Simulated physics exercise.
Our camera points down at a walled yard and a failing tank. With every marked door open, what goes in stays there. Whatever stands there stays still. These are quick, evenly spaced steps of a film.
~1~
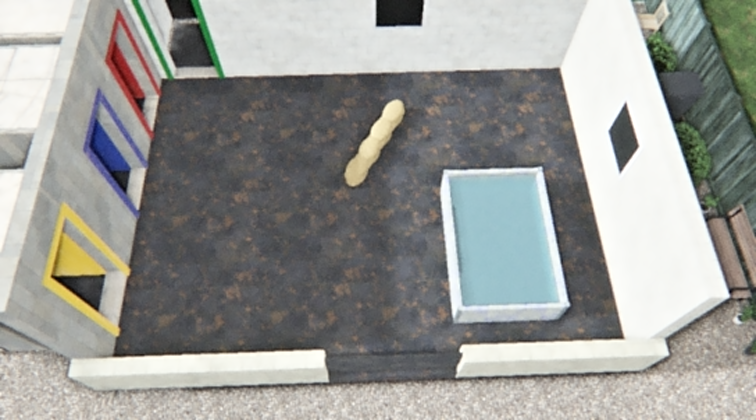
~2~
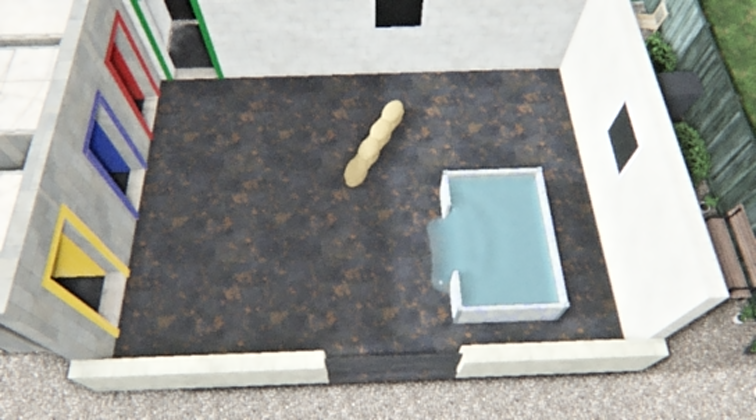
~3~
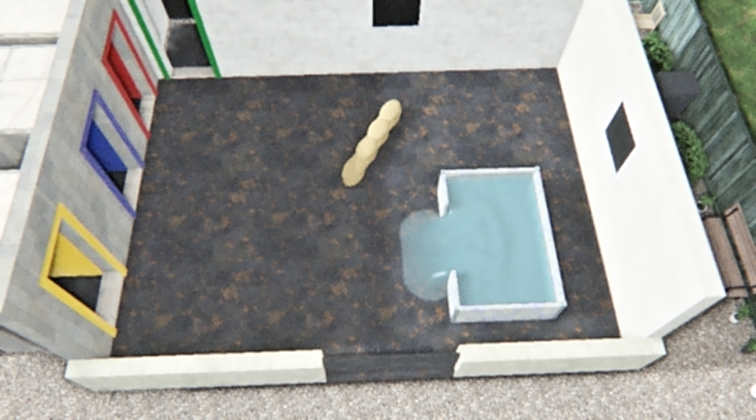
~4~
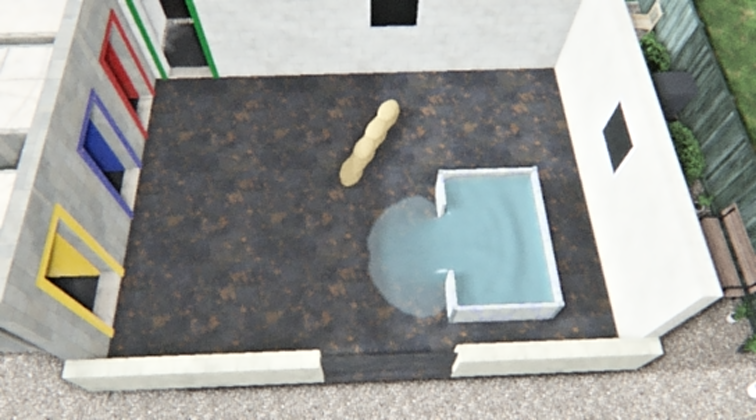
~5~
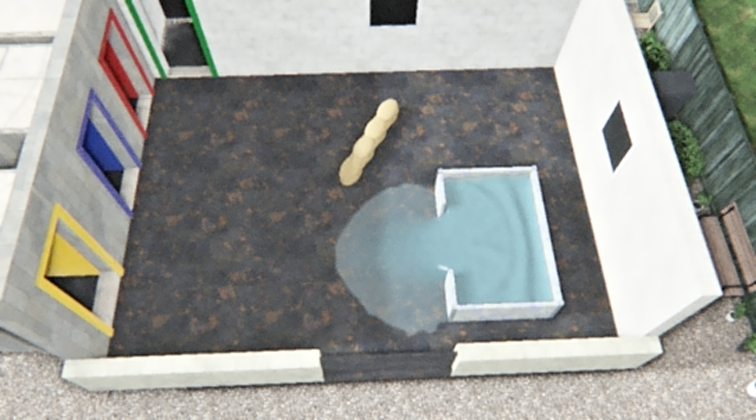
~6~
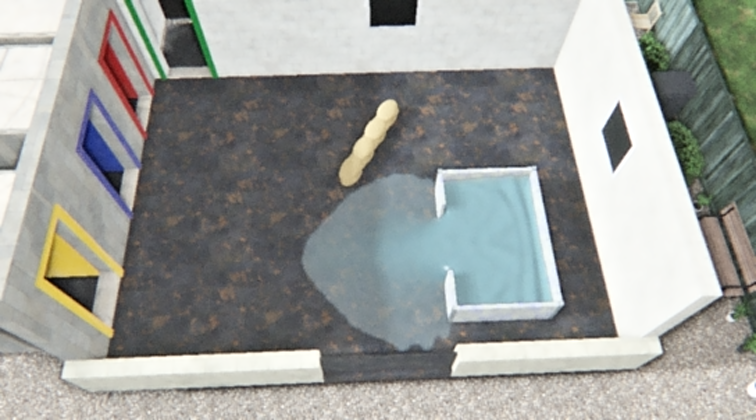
To begin with, still blue water fills an open white-walled tank on the right of a dark-floored yard. A gap opens in the tank's left side and water pours out, spreading leftward across the floor in a steadily widening, rounded sheet, while the lumpy tan object nearby stays put.
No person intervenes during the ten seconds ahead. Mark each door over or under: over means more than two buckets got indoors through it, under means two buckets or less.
Red door - over, yellow door - under, blue door - over, green door - over.
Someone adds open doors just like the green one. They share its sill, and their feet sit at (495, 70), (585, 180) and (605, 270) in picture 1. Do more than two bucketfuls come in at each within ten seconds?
Same order as asked - stays within the limit, stays within the limit and stays within the limit.
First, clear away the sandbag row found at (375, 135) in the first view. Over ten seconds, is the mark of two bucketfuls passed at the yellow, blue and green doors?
Door by door: The yellow stays short of it, the blue crosses the threshold and the green crosses the threshold.
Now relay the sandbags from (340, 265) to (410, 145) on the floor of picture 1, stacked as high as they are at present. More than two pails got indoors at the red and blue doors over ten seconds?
The red door remains within bounds while the blue door remains within bounds.
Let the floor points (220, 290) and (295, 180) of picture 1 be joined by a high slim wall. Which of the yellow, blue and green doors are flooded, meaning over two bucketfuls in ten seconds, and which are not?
Here's how it goes: The yellow door one remains below, the blue door one remains below, the green door one ends up swamped.
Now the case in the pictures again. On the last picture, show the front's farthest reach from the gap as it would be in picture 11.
The flood front should get to about (179, 251).
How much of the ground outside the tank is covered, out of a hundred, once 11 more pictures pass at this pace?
I'd guess some 45 per cent.
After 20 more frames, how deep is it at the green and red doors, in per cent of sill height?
In order: Roughly 0 % and 200 %.
A moment on, water covers 25 % of the floor; the red door not reached, the yellow door not reached, the blue door not reached, the green door not reached.
Next, water covers 45 % of the floor; the red door not reached, the yellow door wet at the sill, nothing in, the blue door not reached, the green door not reached.
Then, water covers 55 % of the floor; the red door under two buckets in, the yellow door wet at the sill, nothing in, the blue door over two buckets in, the green door not reached.
Later, water covers 55 % of the floor; the red door under two buckets in, the yellow door wet at the sill, nothing in, the blue door over two buckets in, the green door over two buckets in.
In the end, water covers 75 % of the floor; the red door over two buckets in, the yellow door wet at the sill, nothing in, the blue door over two buckets in, the green door far over two buckets in.
